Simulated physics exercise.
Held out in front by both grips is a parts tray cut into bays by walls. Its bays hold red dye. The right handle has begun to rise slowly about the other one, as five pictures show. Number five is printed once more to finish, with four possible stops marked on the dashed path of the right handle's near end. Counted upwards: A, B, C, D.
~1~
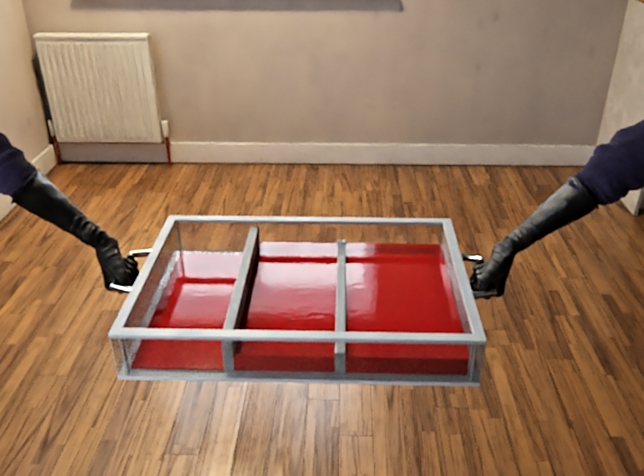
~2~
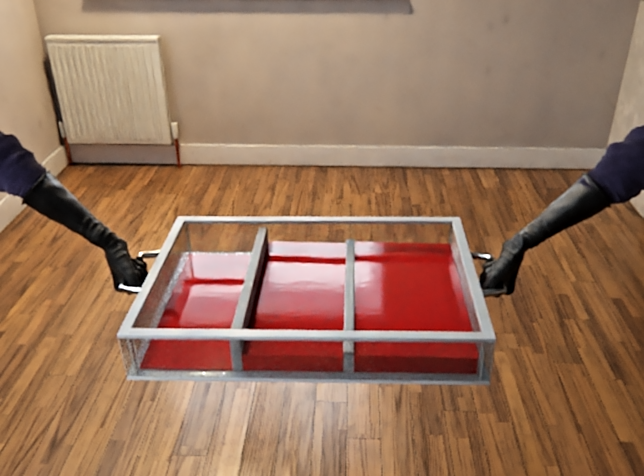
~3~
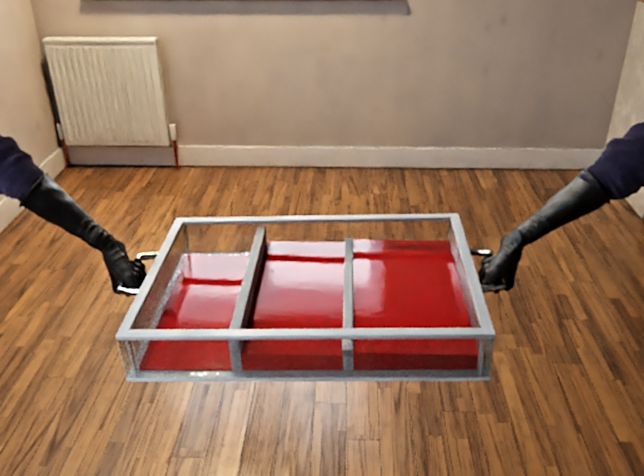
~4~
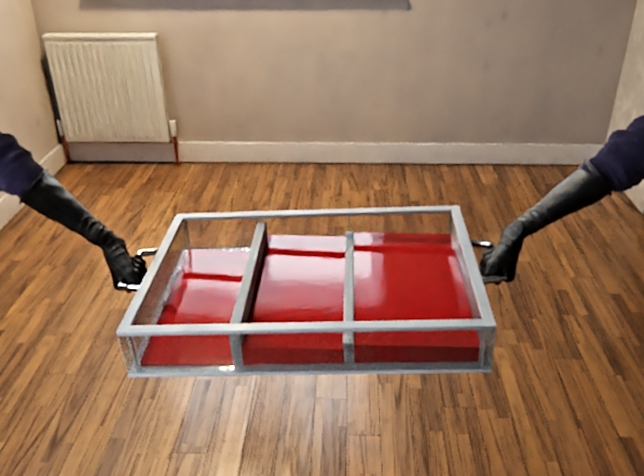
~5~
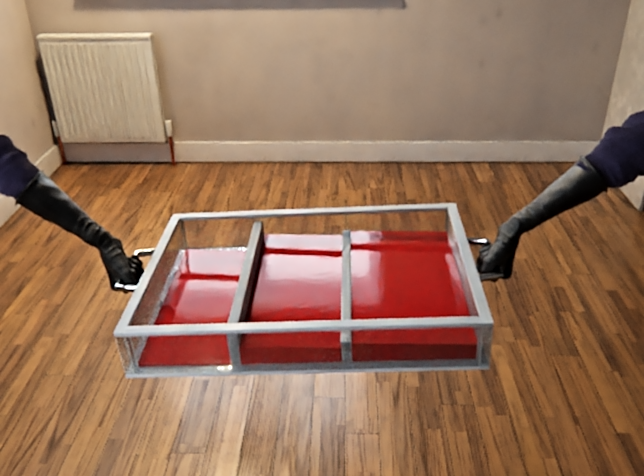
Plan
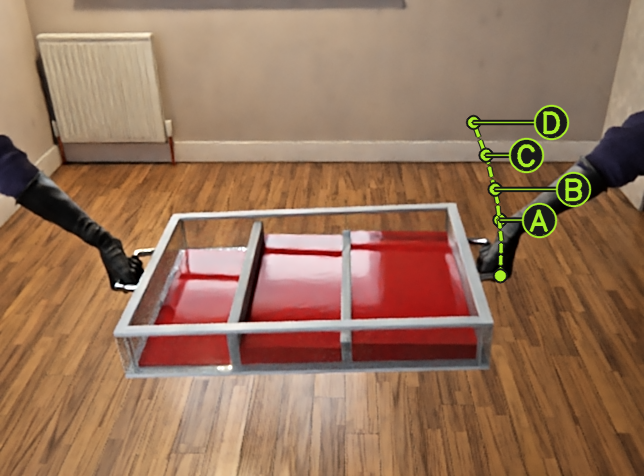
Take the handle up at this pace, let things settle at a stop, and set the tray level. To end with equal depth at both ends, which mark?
B works best here.
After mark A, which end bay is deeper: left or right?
The right end bay.
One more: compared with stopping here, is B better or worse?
Mark B is better.
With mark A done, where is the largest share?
It is the middle one.
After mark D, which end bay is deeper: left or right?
The left end bay.
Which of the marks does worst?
The answer is D.
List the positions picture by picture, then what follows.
The tray is level; deepest in the right bay, at (397, 293), shallowest in the left; right handle at (487, 276), in the first frame.
Tipped about 1° down to the left; no wall is crossed; right handle at (497, 274), in the second frame.
Tipped about 2° down to the left; no wall is crossed; right handle at (496, 269), in the third frame.
Tipped about 3° down to the left; no wall is crossed; right handle at (497, 261), in the fourth frame.
Tipped about 3° down to the left; deepest in the right bay, at (403, 280), shallowest in the left; right handle at (493, 258), in the fifth frame.
On the marked copy, A at (499, 220); B at (495, 189); C at (486, 155); D at (473, 122).
If A is chosen, the right end bay stands much deeper than the other; nothing spills.
If B is chosen, the two end bays stand about equally deep; nothing spills.
If C is chosen, the left end bay stands much deeper than the other; nothing spills.
If D is chosen, the left end bay stands much deeper than the other; nothing spills.
